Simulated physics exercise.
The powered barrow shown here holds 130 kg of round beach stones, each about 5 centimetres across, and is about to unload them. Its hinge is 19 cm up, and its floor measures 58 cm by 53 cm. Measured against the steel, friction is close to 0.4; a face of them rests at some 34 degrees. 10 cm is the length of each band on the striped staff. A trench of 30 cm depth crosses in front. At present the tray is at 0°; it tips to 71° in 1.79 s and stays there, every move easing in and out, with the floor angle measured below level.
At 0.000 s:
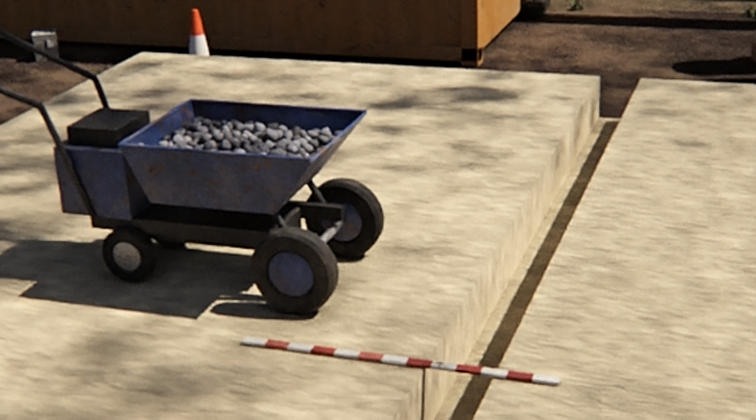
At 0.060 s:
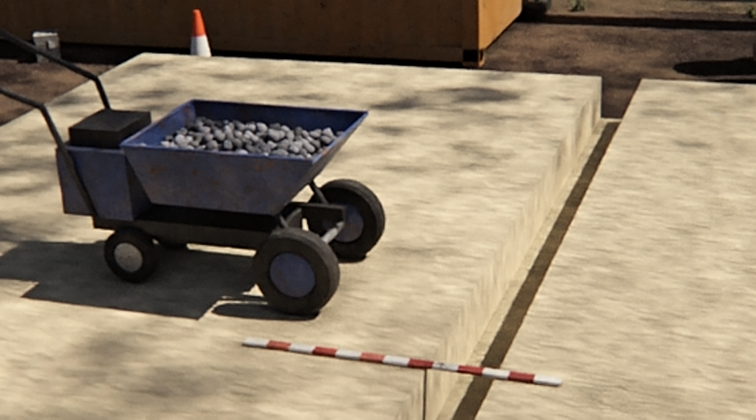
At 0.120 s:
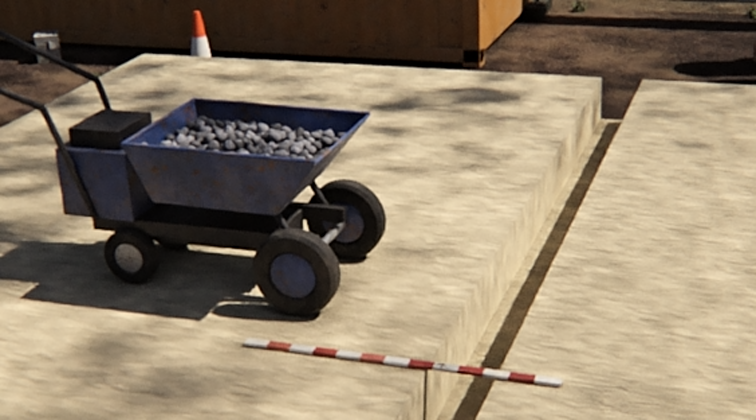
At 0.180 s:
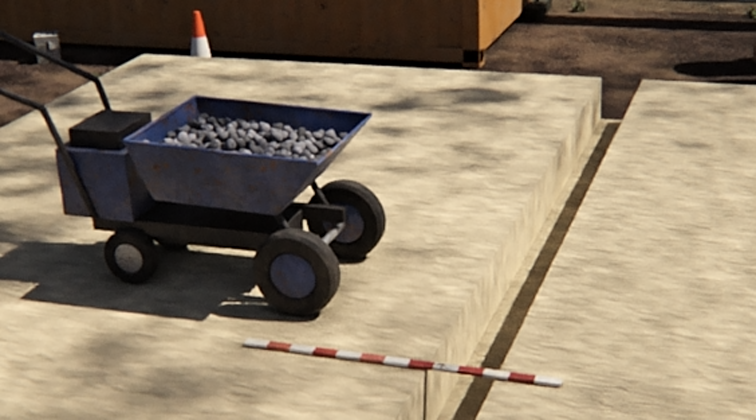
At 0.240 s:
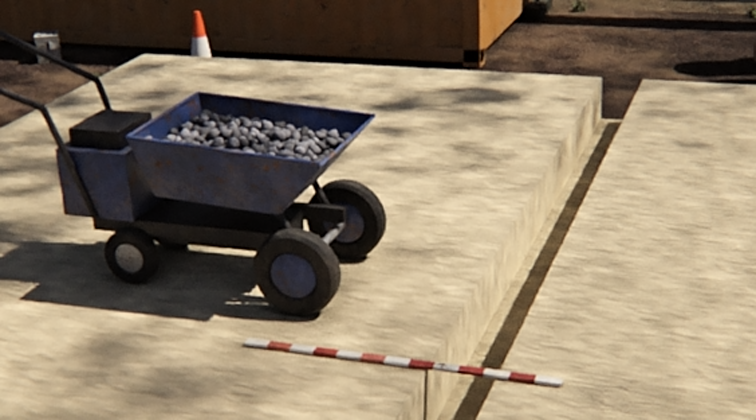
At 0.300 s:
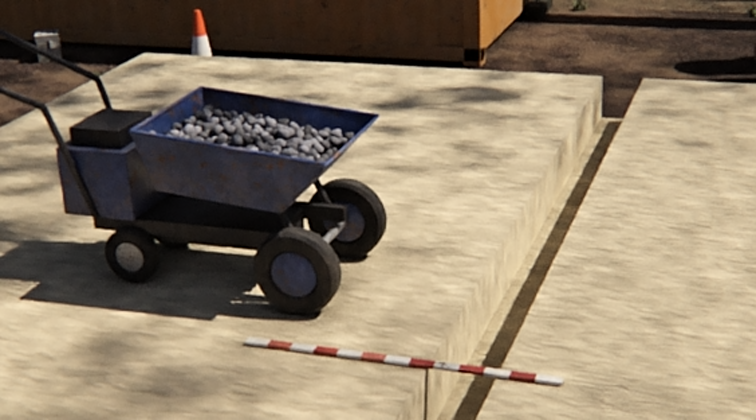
A blue powered barrow loaded with round grey stones standing on a pale slab, its tray slowly tilting slightly towards the right.
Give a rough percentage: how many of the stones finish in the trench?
96 %.
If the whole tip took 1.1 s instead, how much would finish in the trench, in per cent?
I'd put it at some 90 in a hundred.
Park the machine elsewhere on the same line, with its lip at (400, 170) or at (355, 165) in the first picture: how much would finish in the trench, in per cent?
From the first spot near 15, from the second near 60 per cent.
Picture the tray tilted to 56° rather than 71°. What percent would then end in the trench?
In that case some 60 per cent.
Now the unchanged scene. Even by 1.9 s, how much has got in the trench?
Close to 65 per cent at that time.
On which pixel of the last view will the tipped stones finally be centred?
Roughly (499, 340), I'd say.
After 1.3 s the floor is at 60°; 97 % in the tray, 3 % short of the trench; the foremost stones are at (449, 246).
After 1.9 s the floor is at 71°; 30 % in the tray, 7 % short of the trench, 63 % in the trench, 1 % past the trench; the foremost stones are at (562, 310).
After 2.2 s the floor is at 71°; 8 % in the tray, 6 % short of the trench, 84 % in the trench, 1 % past the trench; the foremost stones are at (601, 315).
After 4.2 s the floor is at 71°; 0 % in the tray, 2 % short of the trench, 96 % in the trench, 1 % past the trench; the foremost stones are at (616, 317).
